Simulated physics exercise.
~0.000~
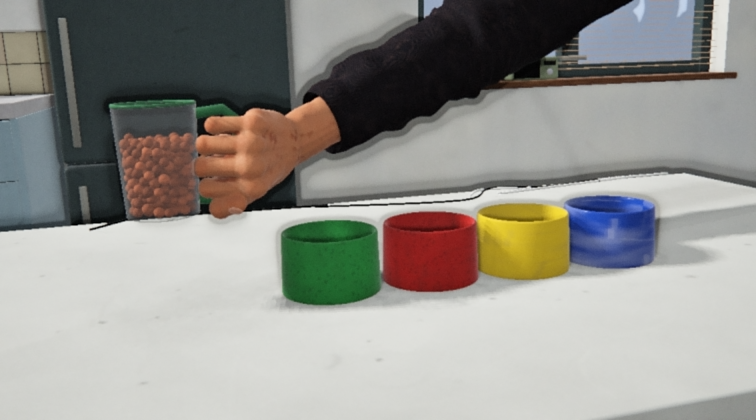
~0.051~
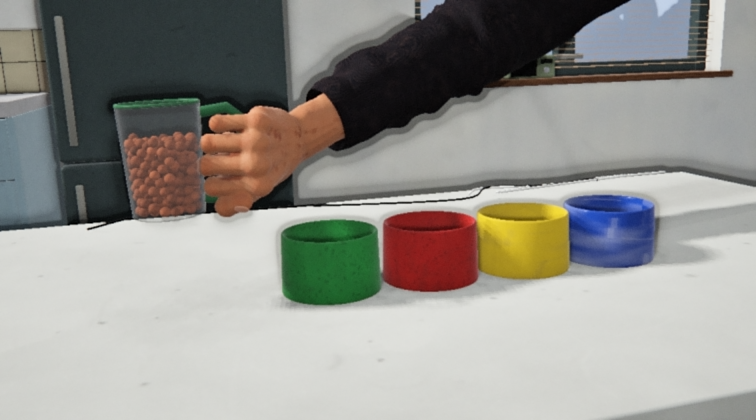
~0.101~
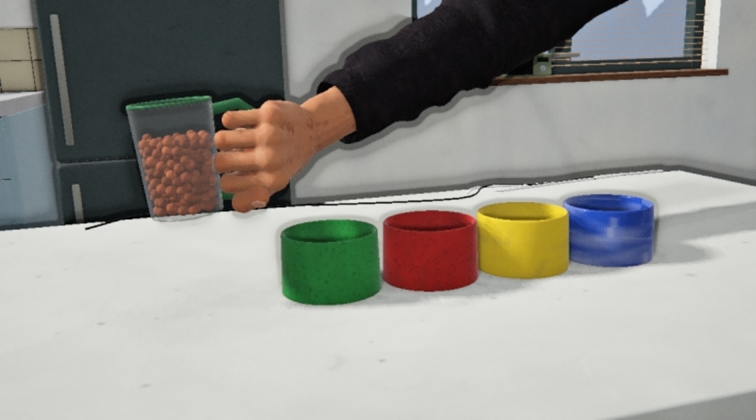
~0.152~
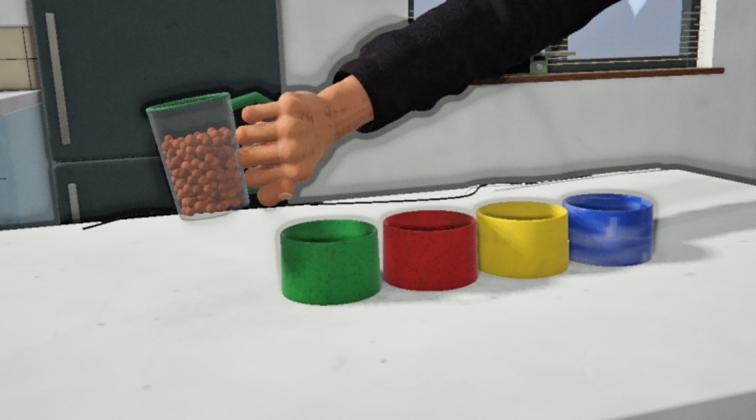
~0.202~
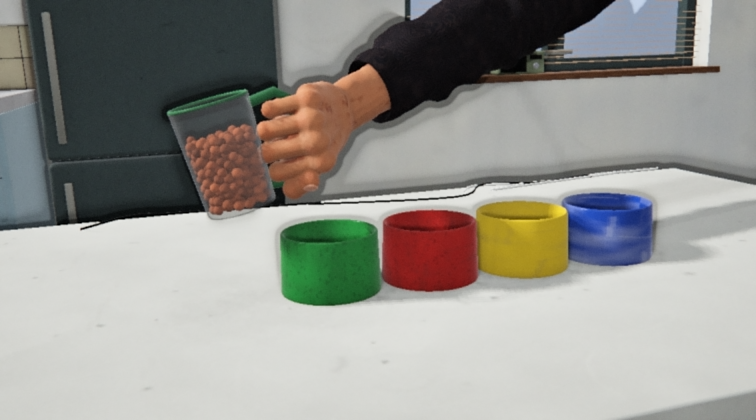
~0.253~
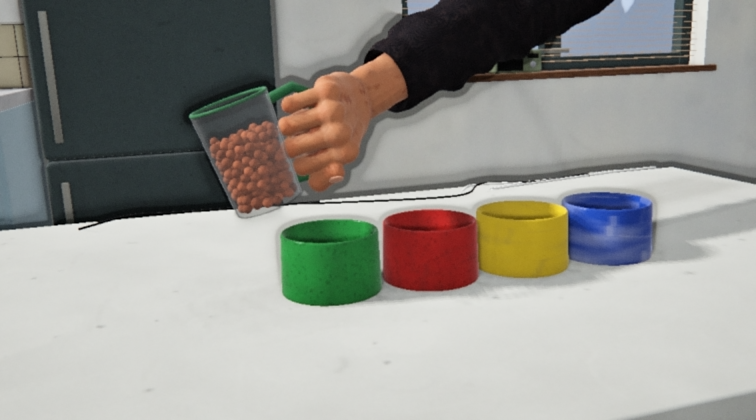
A kitchen with a dark fridge and a window is seen from a fixed position slightly above a white countertop. Four open dishes, green, red, yellow and blue from left to right, stand in a row, while a dark-sleeved arm reaches in from the upper right, holding a see-through cup of reddish-brown pellets. The hand moves the cup rightward toward the green dish, increasingly tilting it leftward.
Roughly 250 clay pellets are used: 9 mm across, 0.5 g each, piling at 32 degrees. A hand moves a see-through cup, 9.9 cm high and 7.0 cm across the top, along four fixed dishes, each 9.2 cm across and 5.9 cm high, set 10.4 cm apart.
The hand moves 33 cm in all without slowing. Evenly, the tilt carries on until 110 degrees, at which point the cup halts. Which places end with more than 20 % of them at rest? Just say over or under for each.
Going through them: Red comes out over, blue comes out under, green comes out under, yellow comes out under, counter comes out under.
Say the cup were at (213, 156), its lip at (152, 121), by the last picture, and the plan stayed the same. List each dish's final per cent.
Per cent kept: Red 90, blue 0, green 0, yellow 0.
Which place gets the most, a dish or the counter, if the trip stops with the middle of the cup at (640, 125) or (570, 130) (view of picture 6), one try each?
The largest share ends at blue first and at yellow second.
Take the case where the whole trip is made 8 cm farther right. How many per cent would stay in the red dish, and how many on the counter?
In that case red 0; counter 0.
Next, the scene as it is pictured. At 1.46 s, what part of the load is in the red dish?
Roughly 40 %.
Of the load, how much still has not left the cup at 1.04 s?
Load share: Near 100 percent.
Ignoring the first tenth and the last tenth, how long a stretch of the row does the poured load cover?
That stretch comes to around 5 cm.
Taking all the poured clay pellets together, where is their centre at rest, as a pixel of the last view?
About (432, 252).
After 0.73 s, tilt 62 degrees; cup holds 100 %.
After 1.04 s, tilt 91 degrees; cup holds 100 %.
Then, at 1.46 s, tilt 110 degrees; cup holds 60 %, red 40 %.
At rest (2.7 s), red 100 %, blue 0 %, green 0 %, yellow 0 %, counter 0 %.
